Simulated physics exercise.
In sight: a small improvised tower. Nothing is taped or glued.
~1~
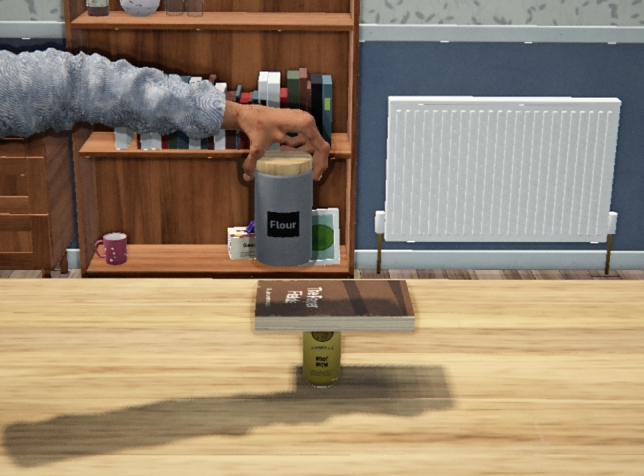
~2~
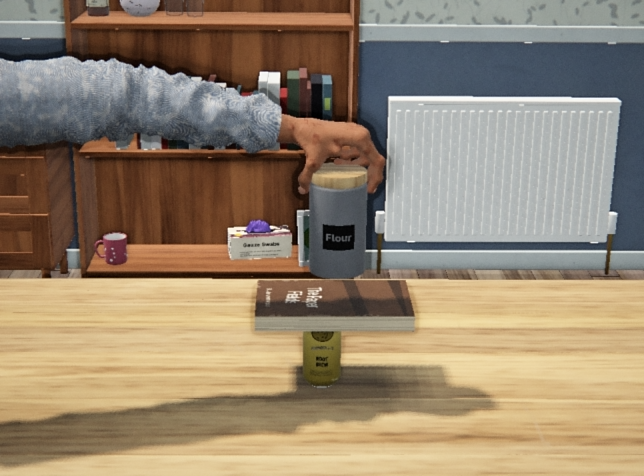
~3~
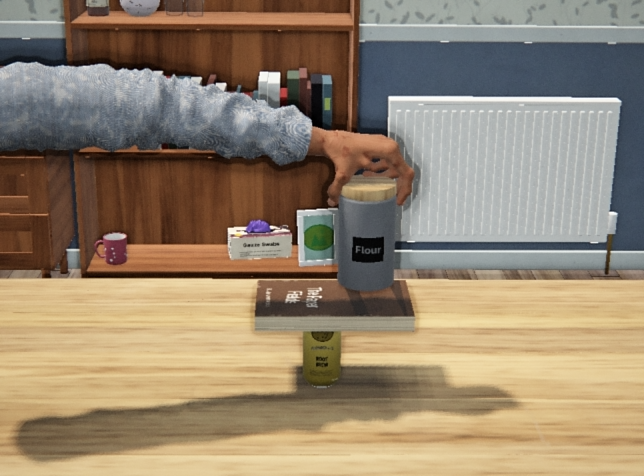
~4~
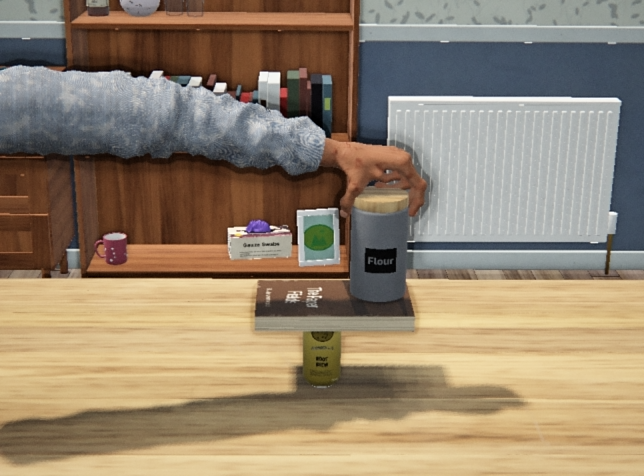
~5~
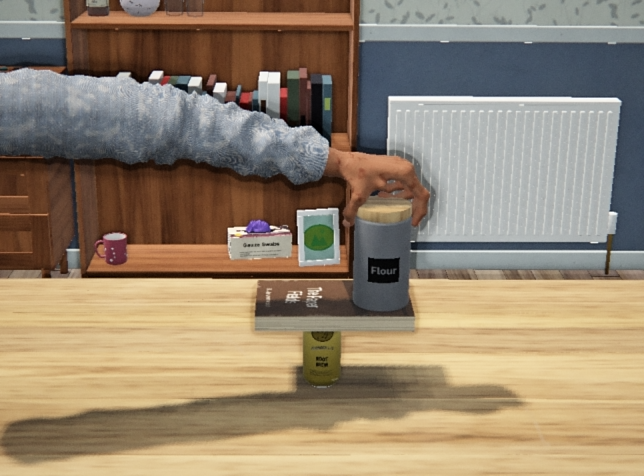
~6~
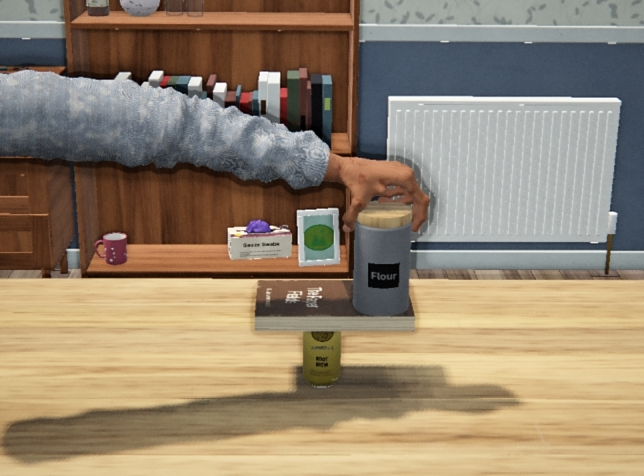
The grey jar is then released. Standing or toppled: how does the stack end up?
Turns out something tips or drops there.
Then, 0.30 s past the last view, grey jar now fallen; brown book rocked 34° from its first pose.
Then, 0.40 s past the last view, brown book rocked 67° from its first pose.
Then, 0.60 s past the last view, brown book on its side.
Then, 1.00 s past the last view, brown book now fallen.
Finally, fallen, brown book and grey jar; yellow can still in place. The stack loses its balance.
